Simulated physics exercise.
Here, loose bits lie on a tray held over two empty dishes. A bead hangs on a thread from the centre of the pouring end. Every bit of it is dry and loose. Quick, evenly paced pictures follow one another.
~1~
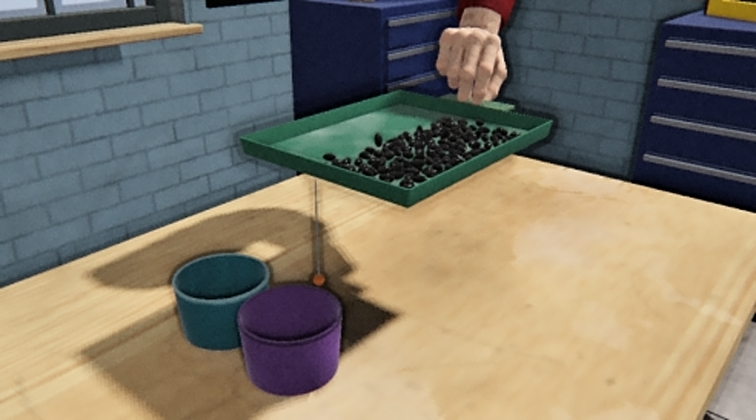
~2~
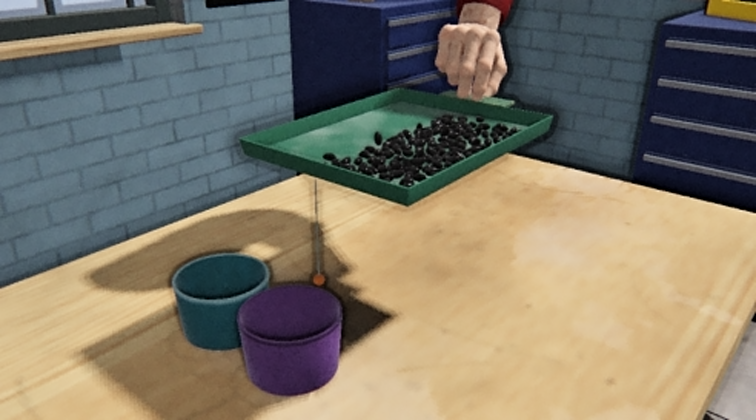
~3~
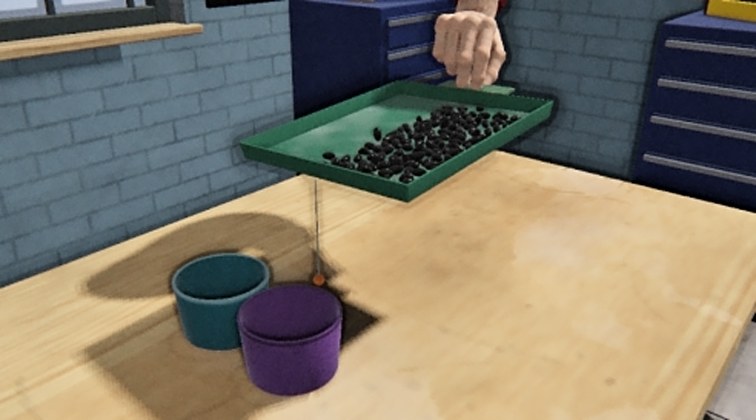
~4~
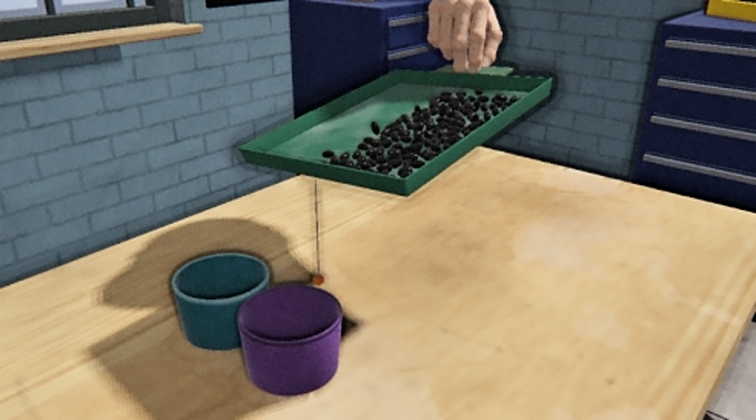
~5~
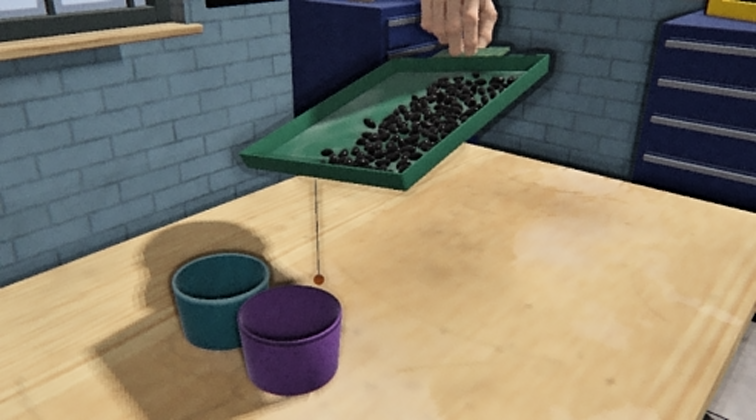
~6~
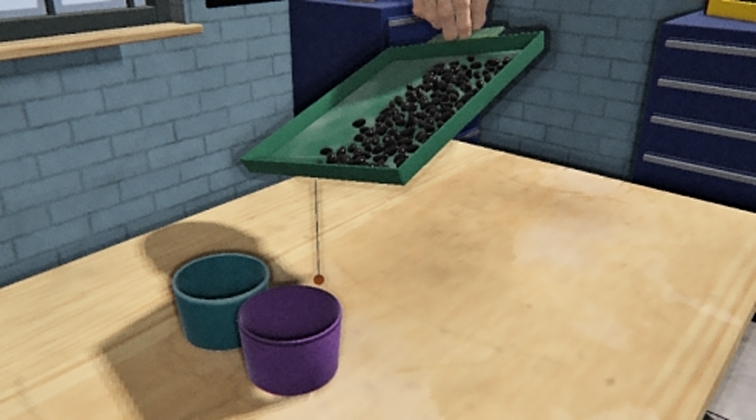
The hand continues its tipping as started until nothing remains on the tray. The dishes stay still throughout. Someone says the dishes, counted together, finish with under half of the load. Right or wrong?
Right.
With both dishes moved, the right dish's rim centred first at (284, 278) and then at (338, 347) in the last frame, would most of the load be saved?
The bulk of it, then Short of half.
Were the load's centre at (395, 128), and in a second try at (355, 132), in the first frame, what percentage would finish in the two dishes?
Roughly 40 per cent, and 30 per cent.
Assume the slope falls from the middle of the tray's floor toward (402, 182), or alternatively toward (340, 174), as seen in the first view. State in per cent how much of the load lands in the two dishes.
Well, 0 percent for one and then 50 percent for the other.
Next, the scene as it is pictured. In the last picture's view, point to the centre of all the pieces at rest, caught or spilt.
At about (273, 310), give or take.
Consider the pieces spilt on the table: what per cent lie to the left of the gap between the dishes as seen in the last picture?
Left portion: Around 20 %.
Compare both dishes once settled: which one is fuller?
That's going to be the left-positioned one.
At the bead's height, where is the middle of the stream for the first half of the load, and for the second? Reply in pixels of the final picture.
Early half (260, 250), late half (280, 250).
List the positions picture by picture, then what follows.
Corners of the pouring end near (244, 137) and (408, 188), level; middle of the load near (431, 154), black beans; left dish near (185, 317); right dish near (253, 359); bead on its thread near (319, 280), in the first frame.
Corners of the pouring end near (244, 138) and (408, 187), level; middle of the load near (431, 152), in the second frame.
Corners of the pouring end near (243, 142) and (407, 183), tipped barely, lowest at the left corner; middle of the load near (431, 145), in the third frame.
Corners of the pouring end near (242, 147) and (404, 177), tipped a little, lowest at the left corner; middle of the load near (430, 135), in the fourth frame.
Corners of the pouring end near (243, 152) and (401, 172), tipped clearly, lowest at the left corner; middle of the load near (427, 124), in the fifth frame.
Corners of the pouring end near (243, 157) and (397, 167), tipped clearly, lowest at the left corner; middle of the load near (412, 116); left dish near (185, 317); right dish near (253, 359), in the sixth frame.
Shortly afterwards, tray tipped steeply; all but a few on the tray; only a few in the left dish; a little in the air.
Next, tray tipped past a quarter turn; near a third on the tray; only a few in the right dish; near a quarter in the left dish; near a quarter outside both; a little in the air.
Some moments later, tray tipped past a quarter turn; a little in the right dish; near a quarter in the left dish; near two thirds outside both.
In the end, tray tipped past a quarter turn; a little in the right dish; near a quarter in the left dish; near two thirds outside both.
